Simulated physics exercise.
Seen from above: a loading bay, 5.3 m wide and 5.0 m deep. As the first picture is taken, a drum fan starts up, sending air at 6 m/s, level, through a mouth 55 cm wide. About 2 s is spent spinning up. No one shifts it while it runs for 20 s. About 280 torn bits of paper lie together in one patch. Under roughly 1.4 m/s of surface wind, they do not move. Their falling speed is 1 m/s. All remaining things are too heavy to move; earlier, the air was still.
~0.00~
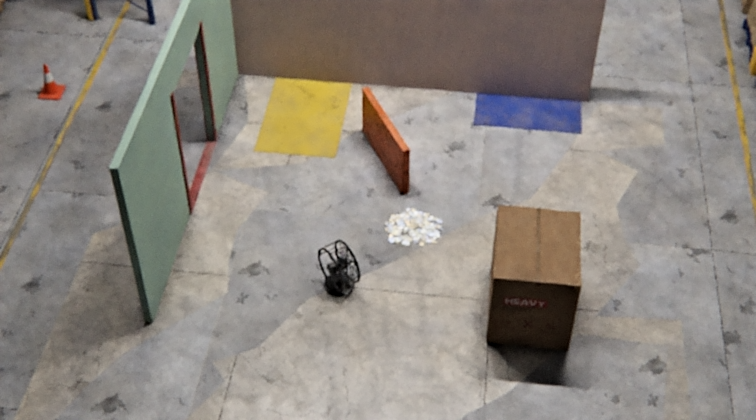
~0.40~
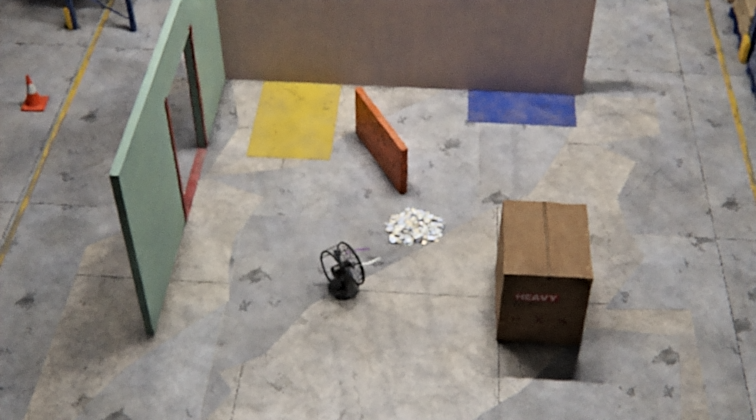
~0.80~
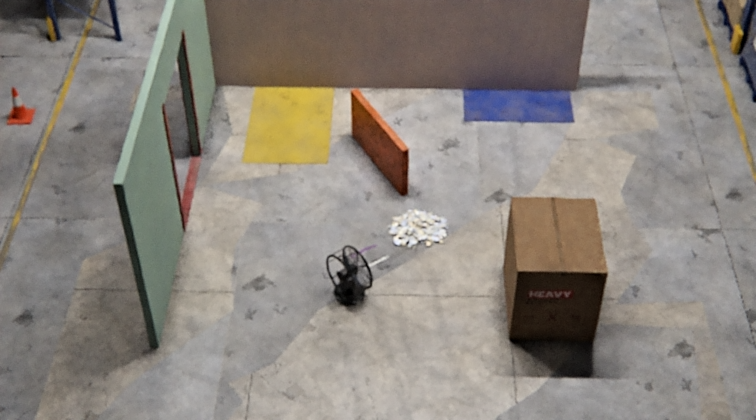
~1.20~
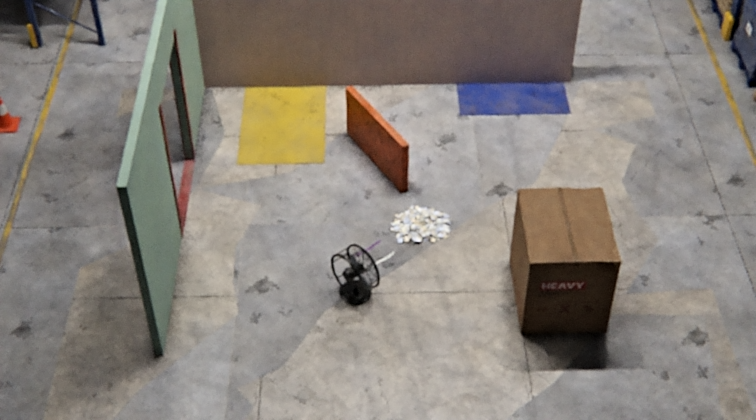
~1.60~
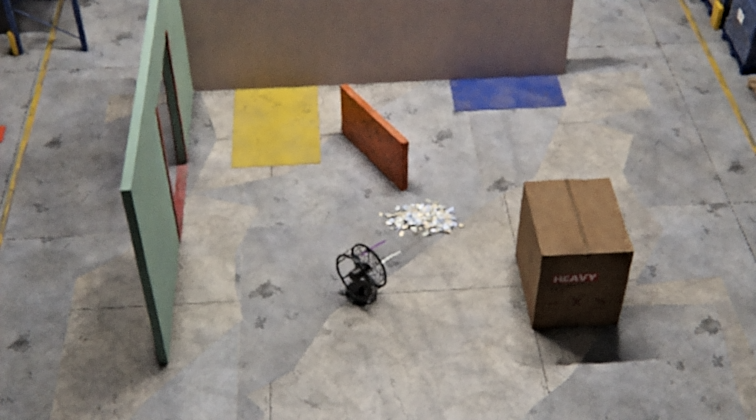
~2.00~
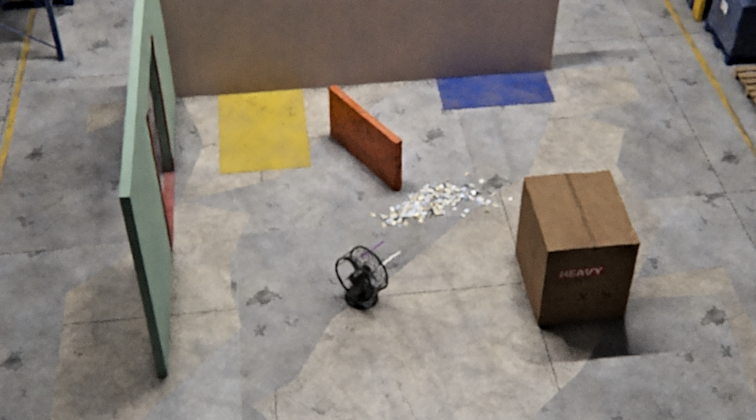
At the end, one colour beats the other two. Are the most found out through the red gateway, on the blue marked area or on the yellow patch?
Most are at blue.
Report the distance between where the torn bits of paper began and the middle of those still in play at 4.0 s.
The centre ends up some 1.4 m from the start.
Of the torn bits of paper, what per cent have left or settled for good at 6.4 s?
It comes out at some 20 %.
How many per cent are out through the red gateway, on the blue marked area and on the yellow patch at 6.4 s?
I'd put it at roughly 0 percent on red, 15 percent on blue and 0 percent on yellow.
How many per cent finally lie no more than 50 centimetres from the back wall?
Share: Approx. 30 %.
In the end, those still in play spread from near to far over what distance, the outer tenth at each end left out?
2.4 m, roughly.
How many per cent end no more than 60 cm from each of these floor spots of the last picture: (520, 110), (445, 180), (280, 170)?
15 %, 15 %, 0 %.
After 4.0 s, 15 % are on the blue marked area, 0 % on the yellow patch and 0 % out through the red gateway; the middle of those still in play is near (463, 159); 11 % have settled or left.
After 6.4 s, 16 % are on the blue marked area, 0 % on the yellow patch and 0 % out through the red gateway; the middle of those still in play is near (476, 143); 21 % have settled or left.
After 11.0 s, 26 % are on the blue marked area, 0 % on the yellow patch and 0 % out through the red gateway; the middle of those still in play is near (491, 113); 30 % have settled or left.
After 20.0 s, at the end, 31 % are on the blue marked area, 0 % on the yellow patch and 0 % out through the red gateway; the middle of those still in play is near (502, 100).
